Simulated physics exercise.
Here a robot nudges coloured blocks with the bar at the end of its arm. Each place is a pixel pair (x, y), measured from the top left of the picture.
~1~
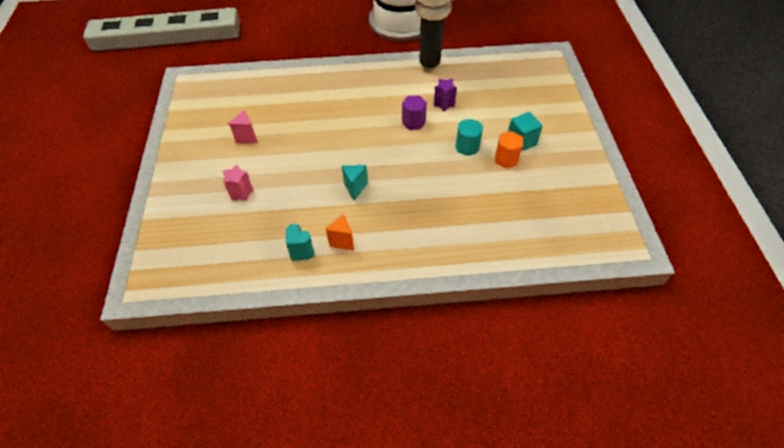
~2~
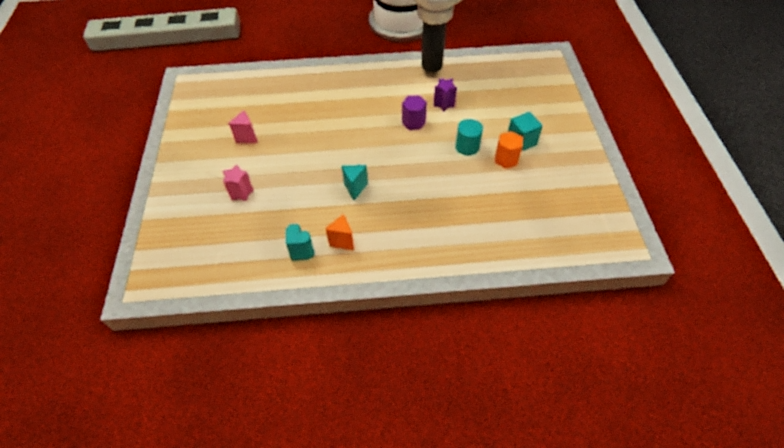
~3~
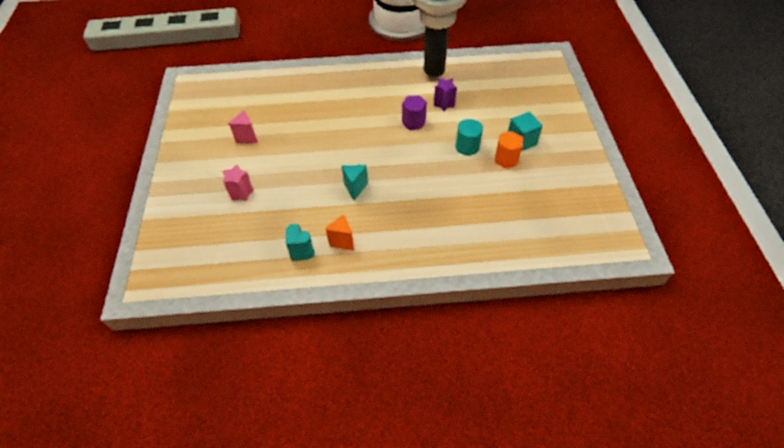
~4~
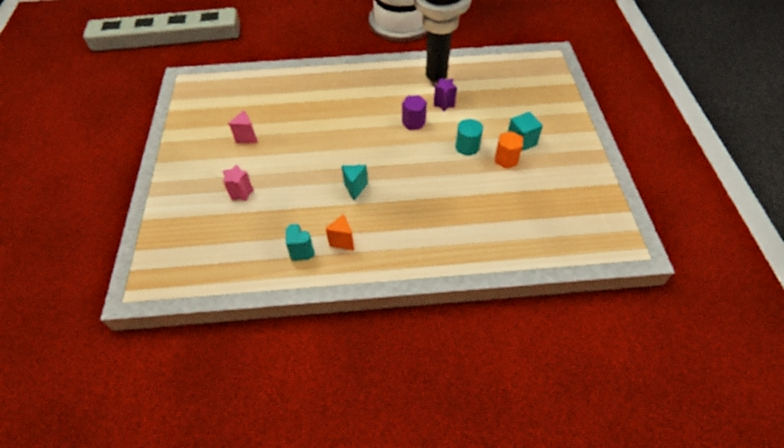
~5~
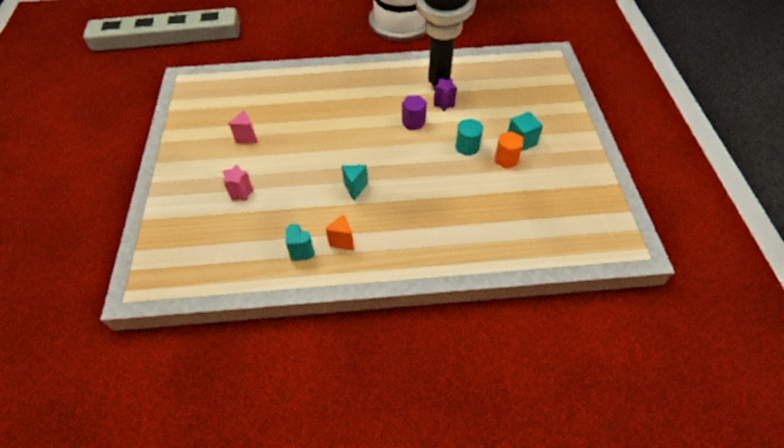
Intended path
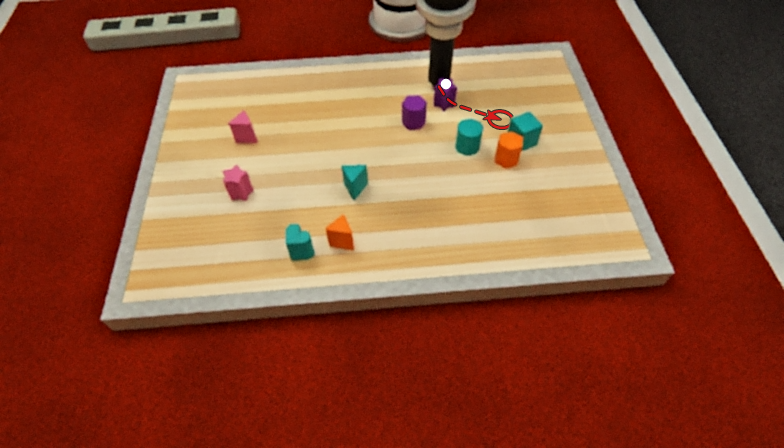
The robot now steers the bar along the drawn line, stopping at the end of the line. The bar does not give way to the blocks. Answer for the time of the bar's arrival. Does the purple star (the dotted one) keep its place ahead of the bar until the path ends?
I expect not.
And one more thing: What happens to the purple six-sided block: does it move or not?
Still in place.
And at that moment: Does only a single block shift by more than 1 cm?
That would be a yes.
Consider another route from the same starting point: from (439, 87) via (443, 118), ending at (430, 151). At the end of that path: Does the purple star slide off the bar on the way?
I believe so.
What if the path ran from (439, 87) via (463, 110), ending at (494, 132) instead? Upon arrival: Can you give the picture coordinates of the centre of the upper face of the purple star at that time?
Most likely (452, 100).
The line goes from (439, 87) through (451, 102) and (475, 111) to (501, 119); the dot is on the purple star.
On the path given first. One third of the way, bar at (452, 96); purple star at (451, 96).
Two thirds of the way, bar at (477, 105); purple star at (454, 99), turned 35° clockwise.
At the end, bar at (502, 113); purple six-sided block unmoved; purple star at (454, 99), turned 35° clockwise; turquoise four-sided block unmoved.
